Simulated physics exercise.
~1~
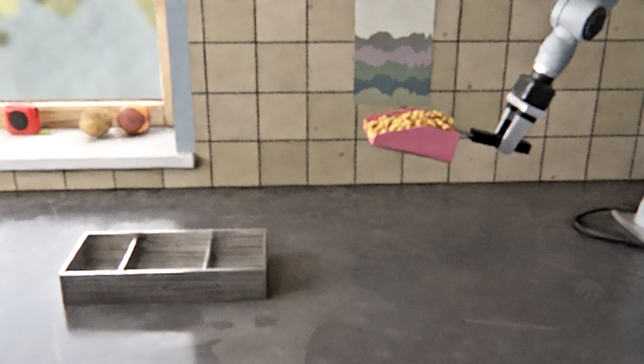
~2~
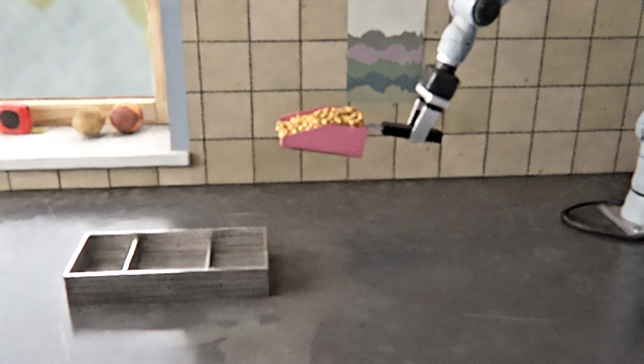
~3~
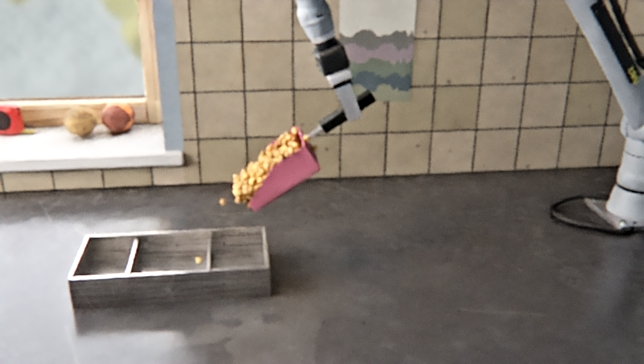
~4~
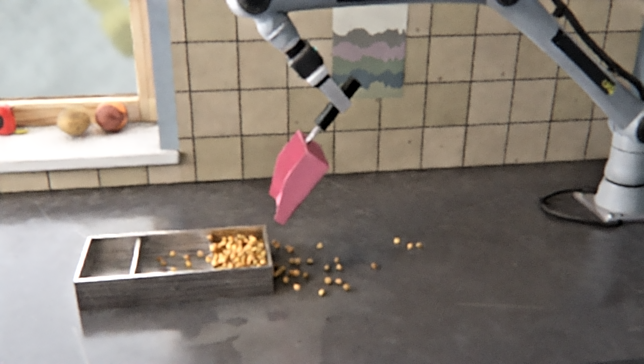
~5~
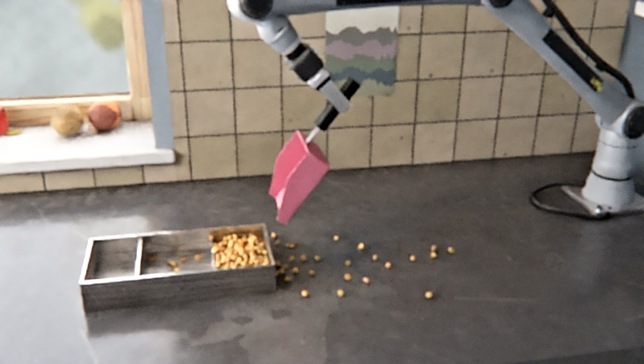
A robotic arm carries a pink scoop heaped with dried chickpeas leftward above a dark grey countertop, seen from the front while the view drifts slightly. Behind it are beige wall tiles, a patterned hanging, and a window at left with round fruits on its sill. A low grey box split into three parts stands at left. The arm brings the scoop near the box's right end and tips it, and chickpeas begin to fall. The scoop tilts steeply and empties. Most chickpeas end heaped in the right part, a few in the middle, others scattered on the counter.
